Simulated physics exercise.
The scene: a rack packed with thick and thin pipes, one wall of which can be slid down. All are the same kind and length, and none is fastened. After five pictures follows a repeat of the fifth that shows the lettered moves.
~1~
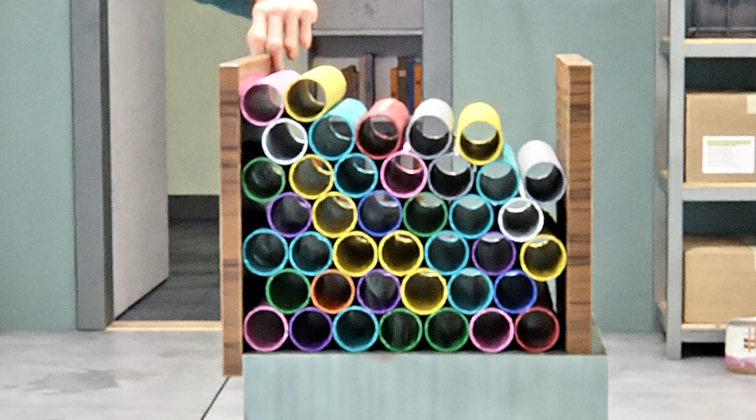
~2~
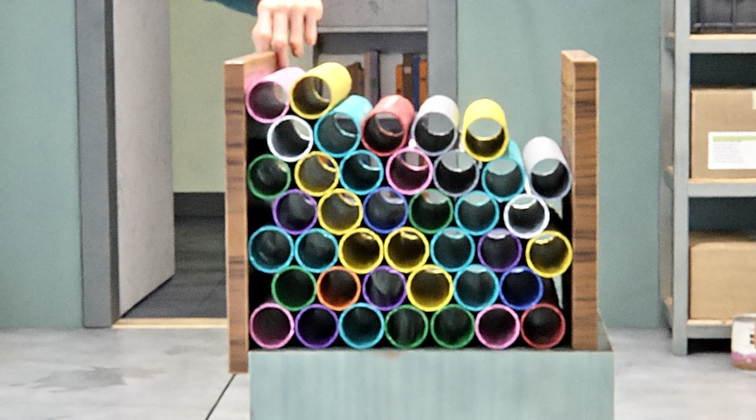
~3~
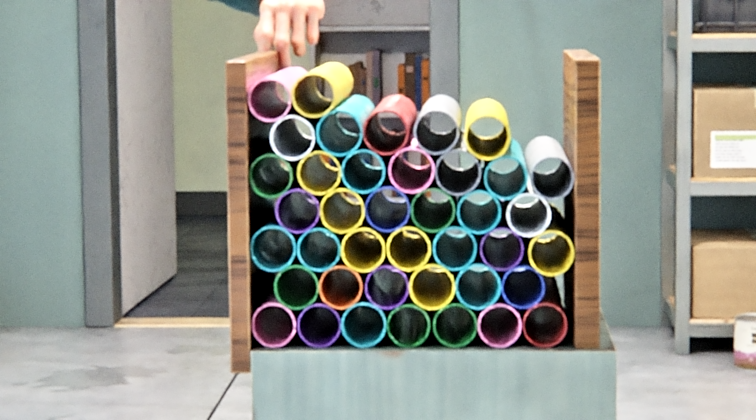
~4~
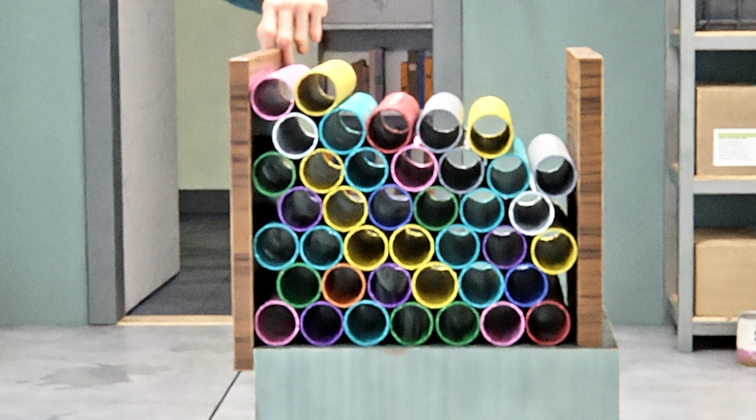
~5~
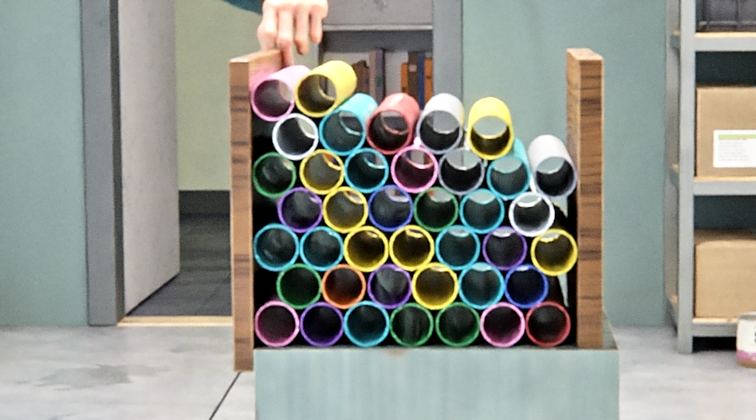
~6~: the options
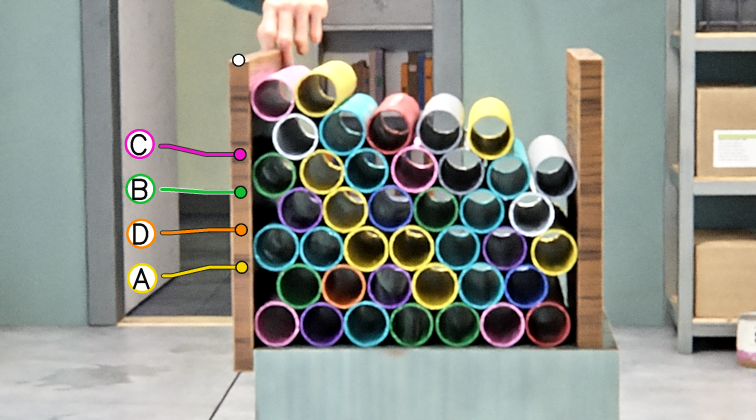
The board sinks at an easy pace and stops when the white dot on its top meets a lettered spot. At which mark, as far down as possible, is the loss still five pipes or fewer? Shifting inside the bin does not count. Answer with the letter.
The lowest mark that will do is A.
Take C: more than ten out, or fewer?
Fewer than ten.
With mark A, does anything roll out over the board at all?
At A: Yes.
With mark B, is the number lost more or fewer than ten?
It loses fewer than ten.
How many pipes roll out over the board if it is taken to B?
It comes to one.
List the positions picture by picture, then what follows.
In the first frame, a turquoise pipe (266, 252); a yellow pipe (355, 254); a blue pipe (380, 213).
In the second frame, a blue pipe (386, 210); a yellow pipe (317, 174).
In the third frame, a pink pipe (412, 170); a pink pipe (270, 99).
In the fourth frame, side board (262, 196); a pink pipe (277, 323).
In the fifth frame, a pink pipe (503, 325); a turquoise pipe (276, 247); a yellow pipe (366, 249).
On the marked copy, A at (241, 267); B at (240, 192); C at (240, 155); D at (241, 230); the white dot at (238, 60).
Following A. Soon after the start, top of the board (251, 149).
Later, top of the board (253, 251).
In the end, top of the board (253, 266), four out over the board.
As for the rest, B one out over the board; C none out over the board; D four out over the board.
